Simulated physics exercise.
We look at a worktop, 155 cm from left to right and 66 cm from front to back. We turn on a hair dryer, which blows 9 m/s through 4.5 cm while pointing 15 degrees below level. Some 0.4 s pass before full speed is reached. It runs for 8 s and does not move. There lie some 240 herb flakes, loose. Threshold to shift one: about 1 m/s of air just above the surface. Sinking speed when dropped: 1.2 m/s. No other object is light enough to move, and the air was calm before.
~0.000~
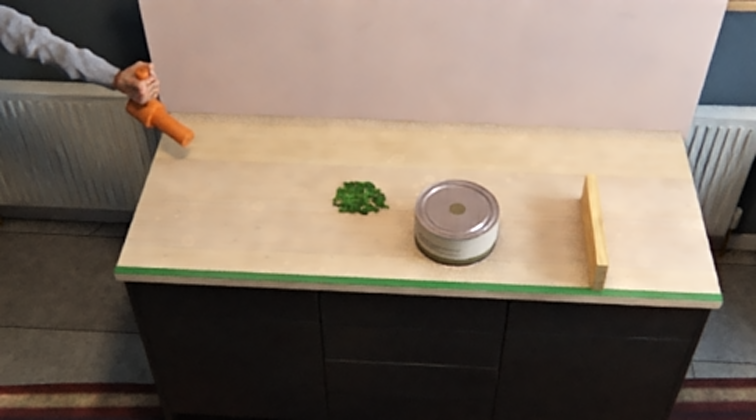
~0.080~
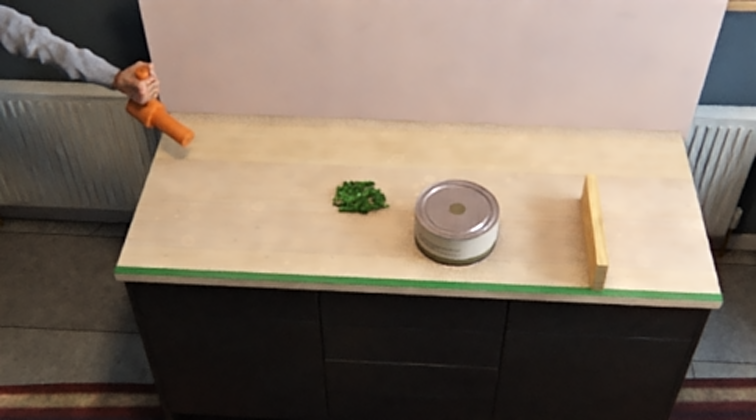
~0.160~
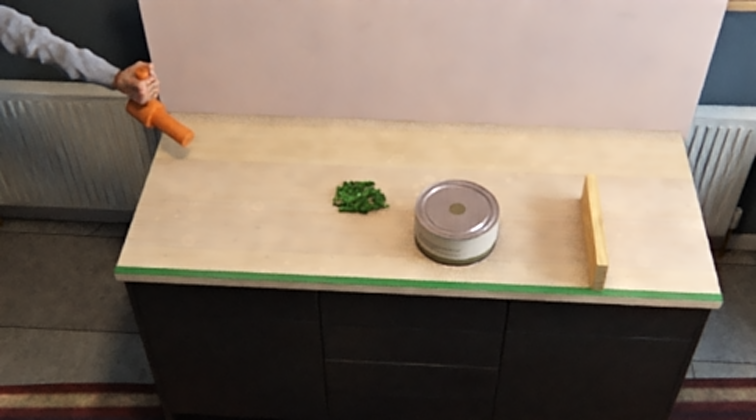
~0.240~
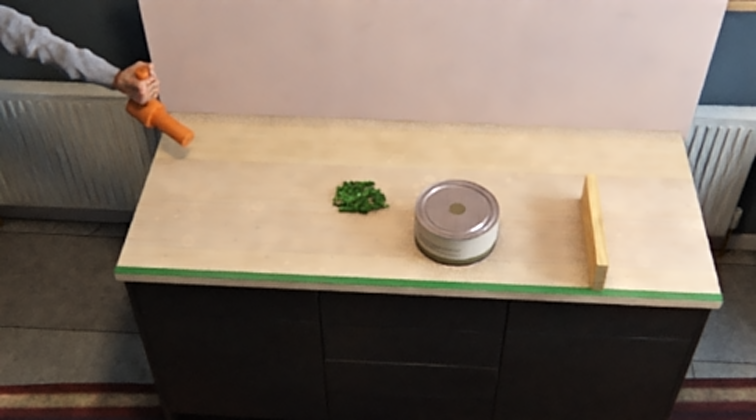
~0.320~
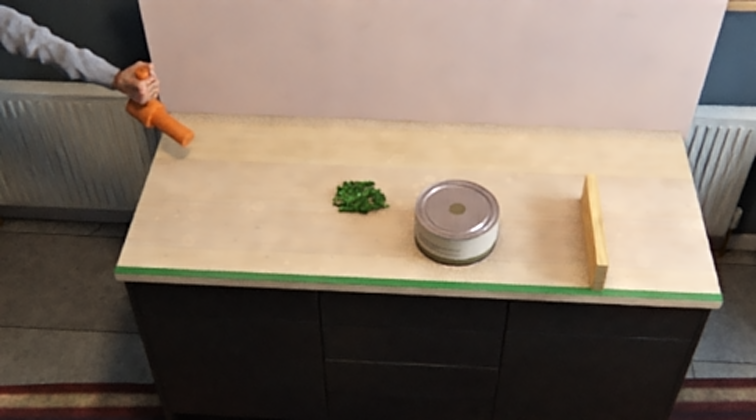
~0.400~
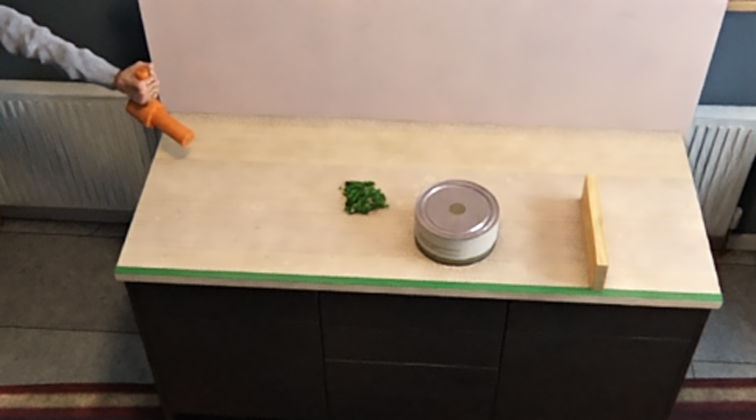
Green herb flakes lie still beside a tin, then a few shift slightly right.
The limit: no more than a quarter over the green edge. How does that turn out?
In the end the amount is not too much.
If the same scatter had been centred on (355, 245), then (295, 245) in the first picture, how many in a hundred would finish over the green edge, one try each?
In turn about 100 %, 100 %.
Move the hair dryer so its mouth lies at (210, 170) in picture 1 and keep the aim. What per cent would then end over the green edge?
That gives roughly 0 % in the end.
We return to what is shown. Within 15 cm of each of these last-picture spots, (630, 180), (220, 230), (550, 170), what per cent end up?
Taking the spots one by one, around 20 %, 0 % and 30 %.
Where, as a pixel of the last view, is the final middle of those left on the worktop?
It lands close to (571, 209) in the last picture.
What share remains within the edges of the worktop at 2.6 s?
Around 100 %.
After 1.6 s, 85 % are on the move or not yet settled, 4 % are over the green edge; the middle of those still in play is near (504, 204).
After 2.6 s, 72 % are on the move or not yet settled, 4 % are over the green edge; the middle of those still in play is near (555, 208).
After 4.4 s, 60 % are on the move or not yet settled, 6 % are over the green edge; the middle of those still in play is near (566, 208).
After 8.0 s, at the end, 8 % are over the green edge; the middle of those still in play is near (571, 209).
